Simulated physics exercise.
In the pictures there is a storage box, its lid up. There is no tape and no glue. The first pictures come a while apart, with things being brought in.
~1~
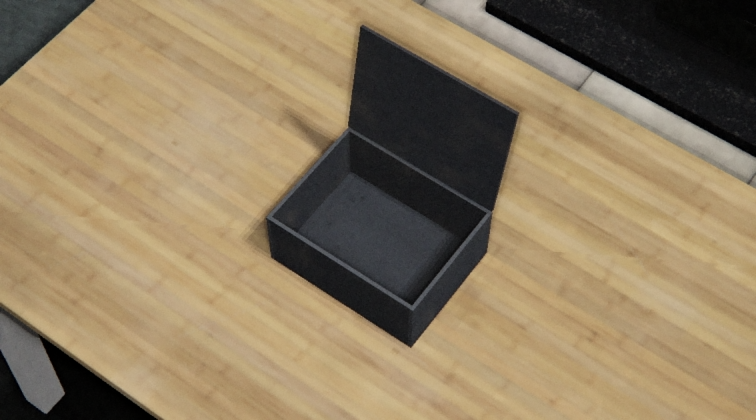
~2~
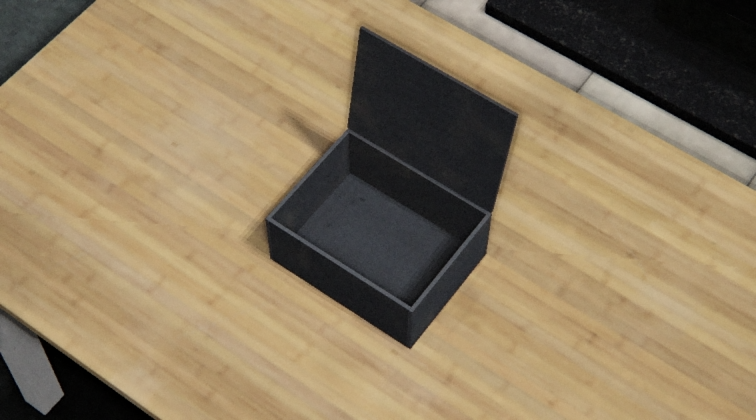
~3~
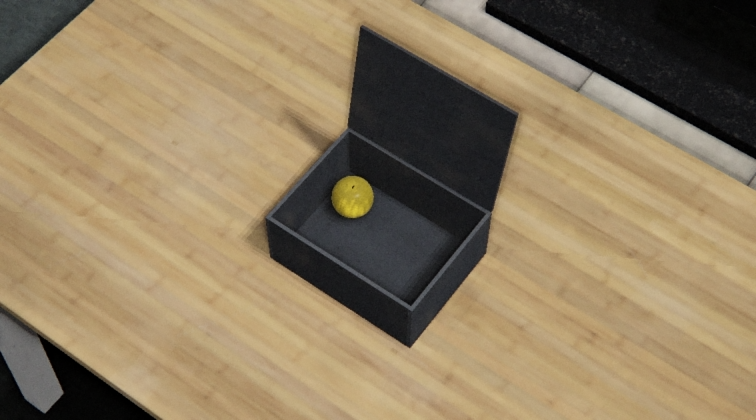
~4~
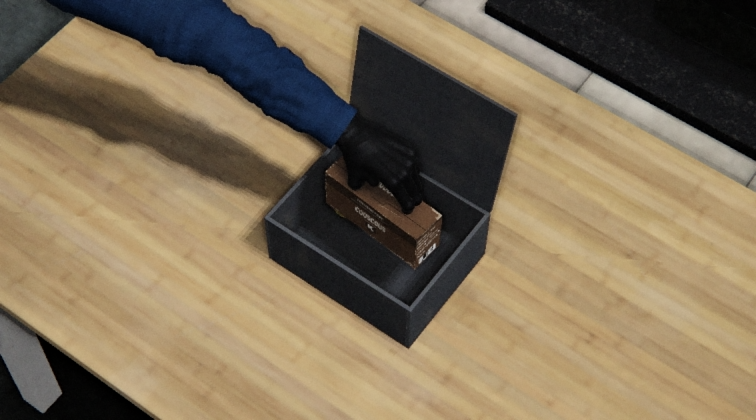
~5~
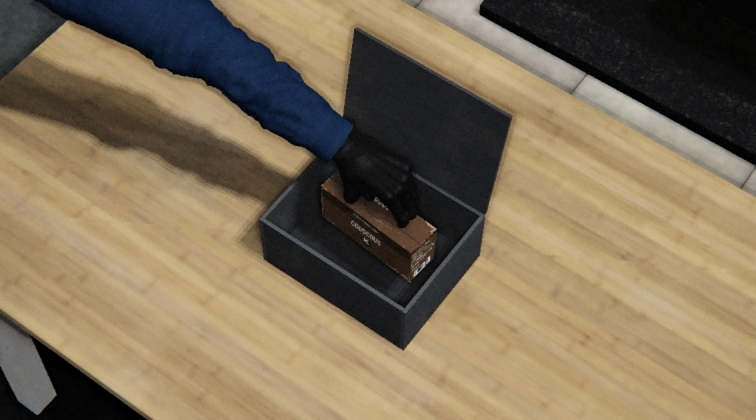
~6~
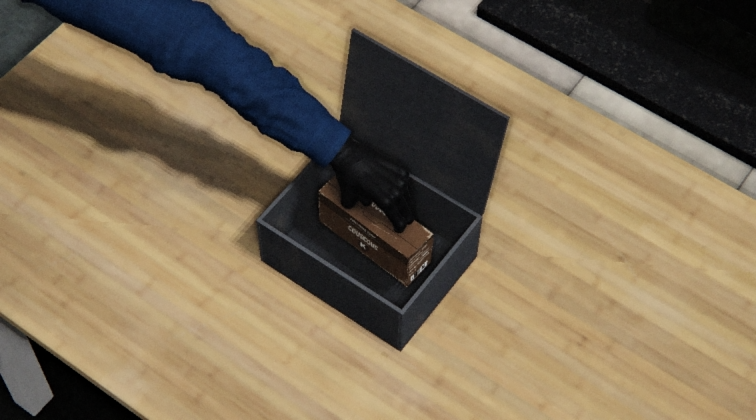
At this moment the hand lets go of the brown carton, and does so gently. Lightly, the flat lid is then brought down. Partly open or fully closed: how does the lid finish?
Fully closed.
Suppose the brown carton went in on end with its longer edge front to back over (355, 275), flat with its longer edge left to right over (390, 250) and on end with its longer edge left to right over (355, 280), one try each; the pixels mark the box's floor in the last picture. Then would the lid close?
Going in order, the lid is left partly open, then comes down all the way, then is left partly open.
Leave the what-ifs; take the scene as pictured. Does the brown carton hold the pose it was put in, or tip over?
By the end it has kept its angle.
Then, 1.20 s later than the last frame, lid 86° above the rim; brown carton moved a little near (362, 252).
Then, 1.70 s later than the last frame, lid 41° above the rim; brown carton moved a little near (362, 252).
When it is over, lid shut; moved from the start, brown carton; yellow apple as before. End places, in pixels of the last picture, brown carton near (362, 252).
